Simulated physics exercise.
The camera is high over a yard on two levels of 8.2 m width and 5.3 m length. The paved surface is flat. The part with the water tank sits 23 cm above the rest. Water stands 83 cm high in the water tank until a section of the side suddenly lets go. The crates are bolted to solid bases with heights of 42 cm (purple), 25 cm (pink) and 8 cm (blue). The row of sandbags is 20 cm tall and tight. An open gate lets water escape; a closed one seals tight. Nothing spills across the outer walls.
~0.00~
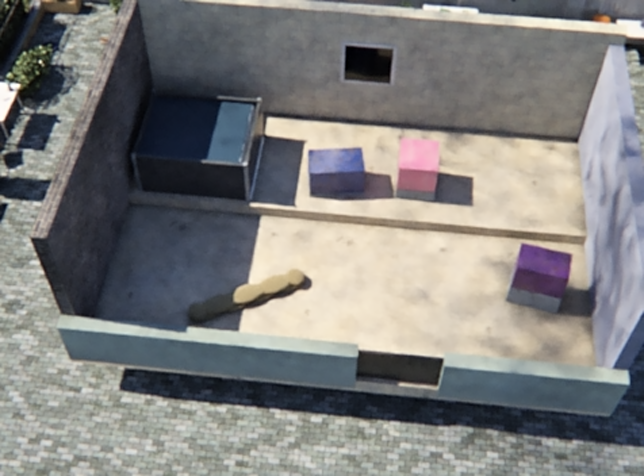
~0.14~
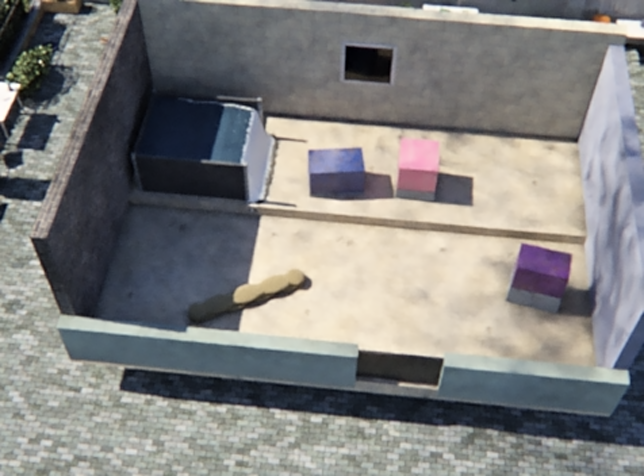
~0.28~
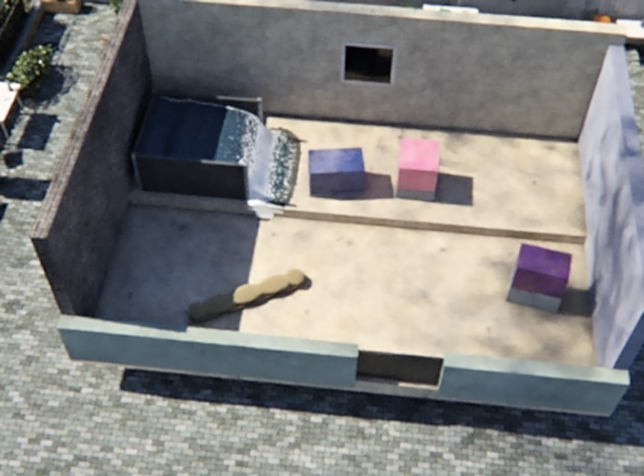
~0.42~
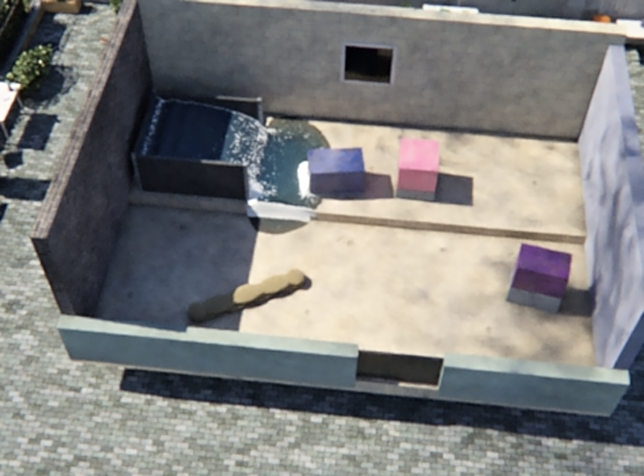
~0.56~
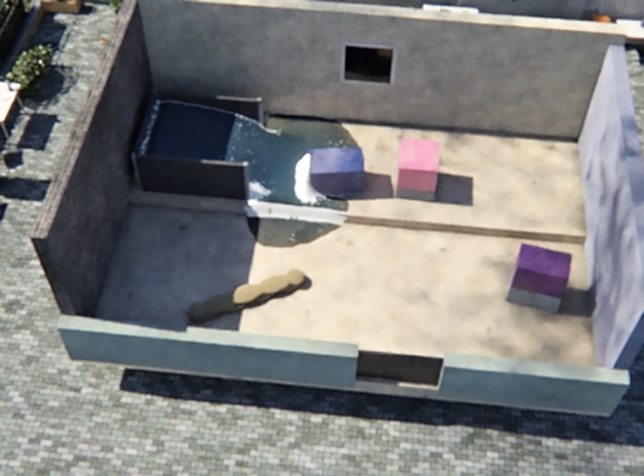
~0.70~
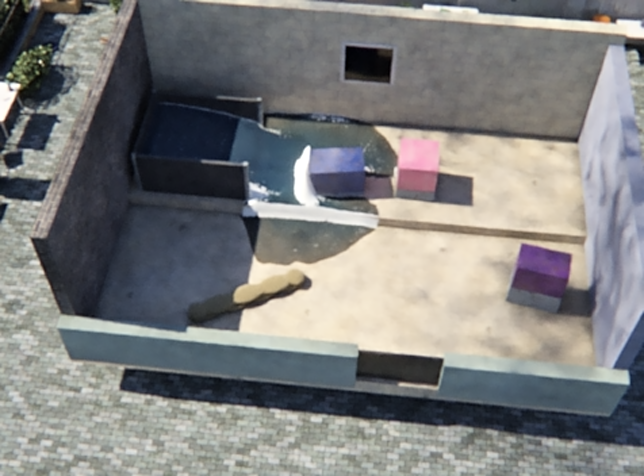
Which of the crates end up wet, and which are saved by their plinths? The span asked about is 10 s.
One by one: The purple crate keeps dry; the pink crate stays dry; the blue crate gets wet.
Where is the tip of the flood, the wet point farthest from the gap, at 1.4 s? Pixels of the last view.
Near (527, 152).
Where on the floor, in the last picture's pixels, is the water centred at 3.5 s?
Around (392, 210).
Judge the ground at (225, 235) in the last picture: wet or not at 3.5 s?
It is not reached.
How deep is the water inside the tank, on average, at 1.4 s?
Roughly 36 cm on average.
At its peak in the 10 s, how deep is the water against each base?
In cm: Purple 23, pink 15, blue 73.
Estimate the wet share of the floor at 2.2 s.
About 55 per cent.
After 1.4 s water covers 35 % of the floor and is deepest (50 cm) near (301, 182); purple plinth not reached, pink plinth reached, blue plinth reached.
After 2.2 s water covers 55 % of the floor and is deepest (40 cm) near (573, 142); purple plinth reached, pink plinth reached, blue plinth reached.
After 3.5 s water covers 75 % of the floor and is deepest (27 cm) near (574, 149); purple plinth reached, pink plinth reached, blue plinth reached.
After 6.0 s water covers 90 % of the floor and is deepest (19 cm) near (592, 381); purple plinth reached, pink plinth reached, blue plinth reached.
After 10.0 s water covers 95 % of the floor and is deepest (22 cm) near (93, 322); highest at the purple plinth 23 cm, highest at the pink plinth 15 cm, highest at the blue plinth 73 cm.
